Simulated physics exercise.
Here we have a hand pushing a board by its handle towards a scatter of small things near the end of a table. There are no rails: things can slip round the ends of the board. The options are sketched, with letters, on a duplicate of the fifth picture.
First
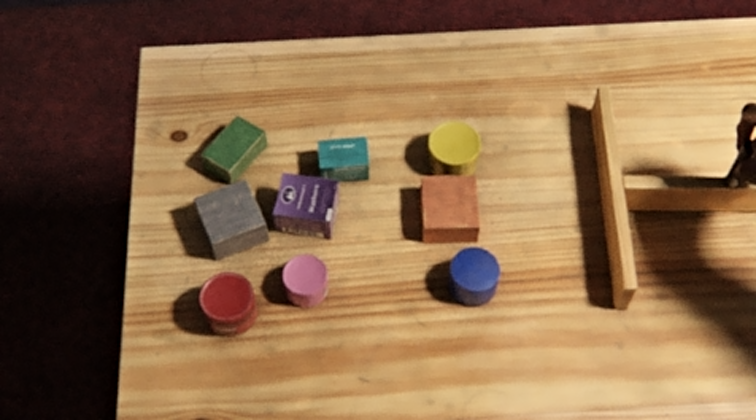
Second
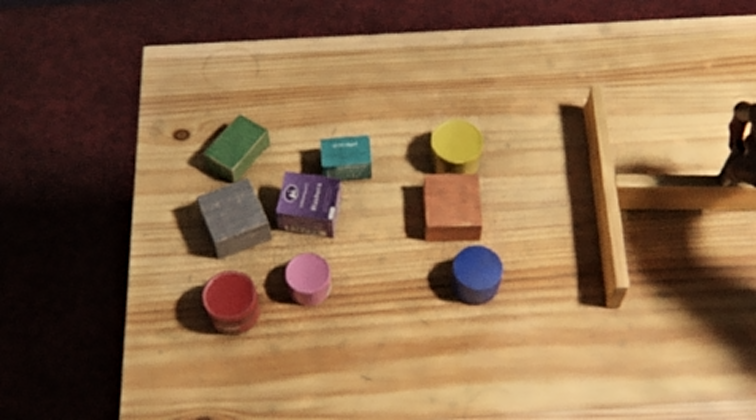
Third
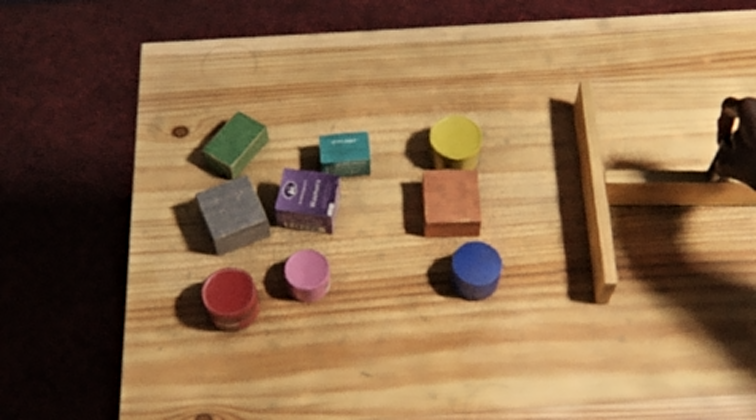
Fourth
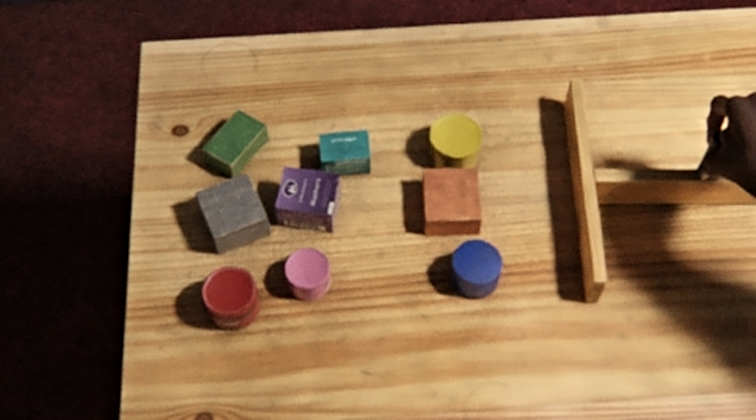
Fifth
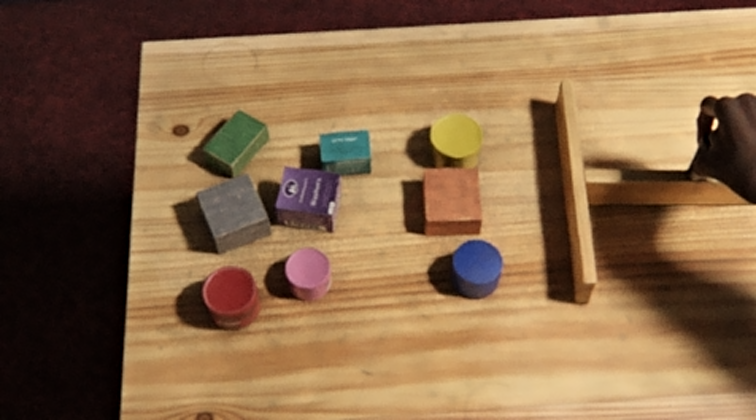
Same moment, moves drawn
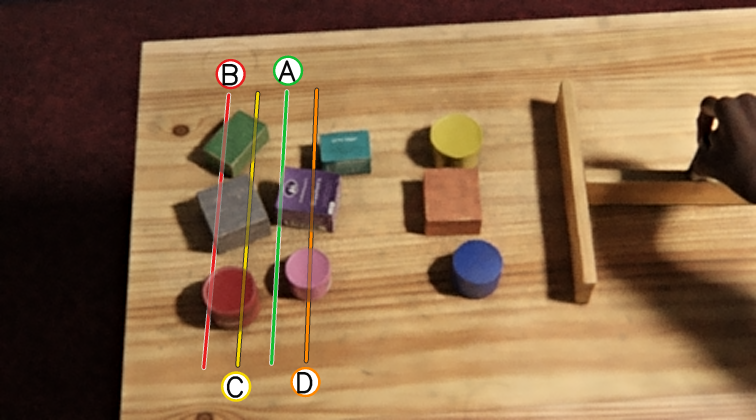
A pale wooden tabletop against a dark reddish background is seen from above by a nearly still camera. Toward its left side sit a green block, teal box, yellow tub, grey block, purple box, reddish-brown block, red jar, pink jar and blue jar. From the right, a dark hand on the handle slides an upright wooden board slowly leftward, while the small things stay in place.
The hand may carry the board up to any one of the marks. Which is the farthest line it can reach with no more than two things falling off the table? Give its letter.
Up to line B.
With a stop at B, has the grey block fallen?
Yes.
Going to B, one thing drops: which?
It is the grey block.
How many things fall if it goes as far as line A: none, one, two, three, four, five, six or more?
By then, none.
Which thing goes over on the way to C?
The grey block goes over.
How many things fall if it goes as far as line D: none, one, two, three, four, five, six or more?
In all, none.
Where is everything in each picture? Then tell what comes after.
In the first picture, green block (234, 150); red jar (229, 305); grey block (232, 220).
In the second picture, board (609, 180); yellow tub (456, 150).
In the third picture, board (597, 176); pink jar (308, 276).
In the fourth picture, board (588, 175); purple box (309, 199).
In the fifth picture, board (578, 175); green block (236, 144); red jar (232, 299); grey block (234, 214).
On the marked copy, A at (280, 217); B at (217, 221); C at (249, 219); D at (312, 216).
With B. Early on, board (450, 183); blue tin (420, 271); yellow tub (414, 145).
Further on, board (320, 191); grey block (171, 216); red jar (216, 303).
At the end, board (217, 197); grey block over the edge; purple box (129, 214); one fallen.
As for the rest, A is within the limit but short; C is within the limit but short; D is within the limit but short.
